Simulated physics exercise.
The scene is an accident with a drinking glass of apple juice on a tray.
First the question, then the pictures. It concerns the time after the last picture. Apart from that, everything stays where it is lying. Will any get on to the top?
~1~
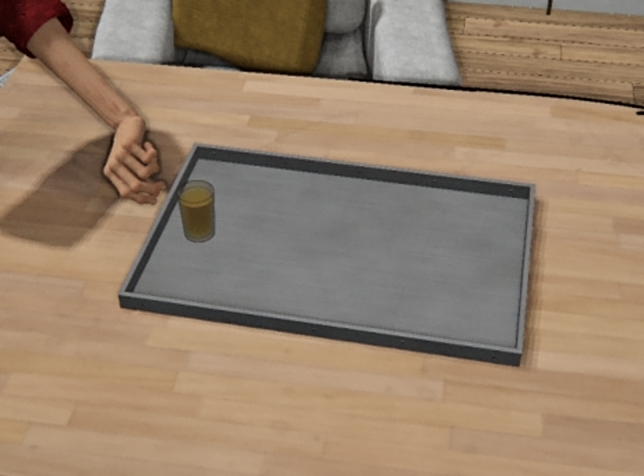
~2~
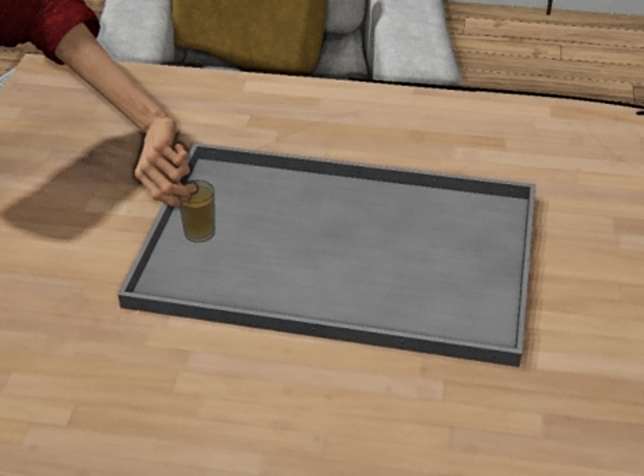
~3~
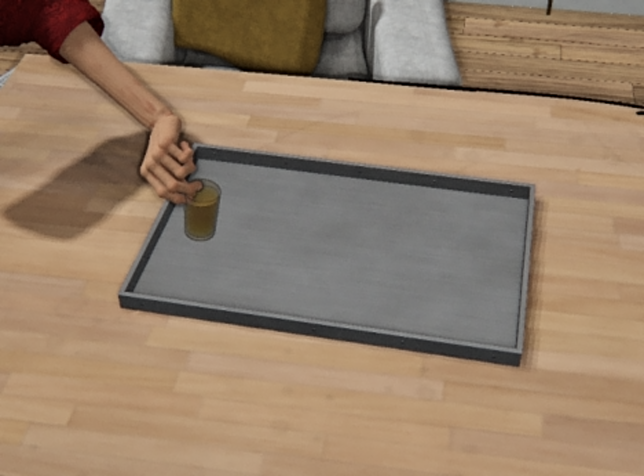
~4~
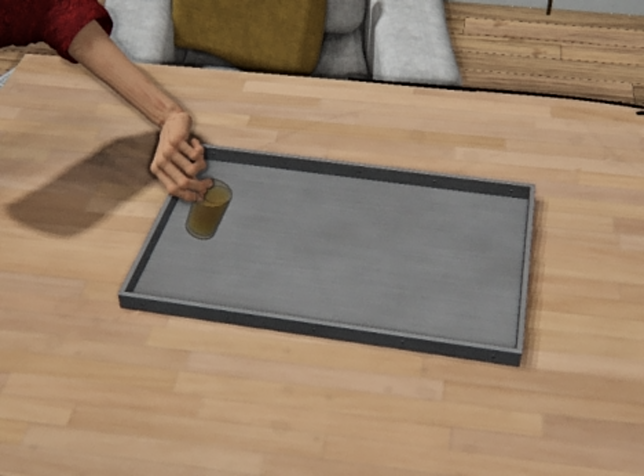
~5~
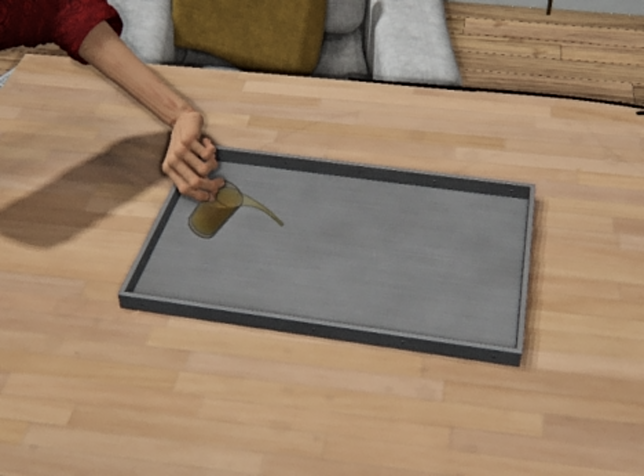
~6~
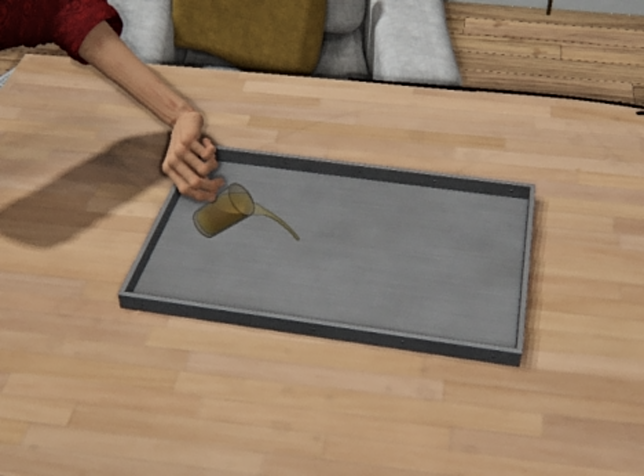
I expect the spill will remain inside the tray.
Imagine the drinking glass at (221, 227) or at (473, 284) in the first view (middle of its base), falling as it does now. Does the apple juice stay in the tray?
In the first try it keeps within the tray; in the second it escapes from the tray.
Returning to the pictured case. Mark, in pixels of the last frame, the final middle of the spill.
(414, 248).
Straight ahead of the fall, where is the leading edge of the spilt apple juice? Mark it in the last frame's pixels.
Spill front, last frame: Approx. (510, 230).
Next, the drinking glass lies in the tray; the puddle covers about as much as a plate; the top is dry.
After that, the puddle covers about as much as a tray; the top is dry.
Finally, the puddle covers about as much as a tray; the top is dry.
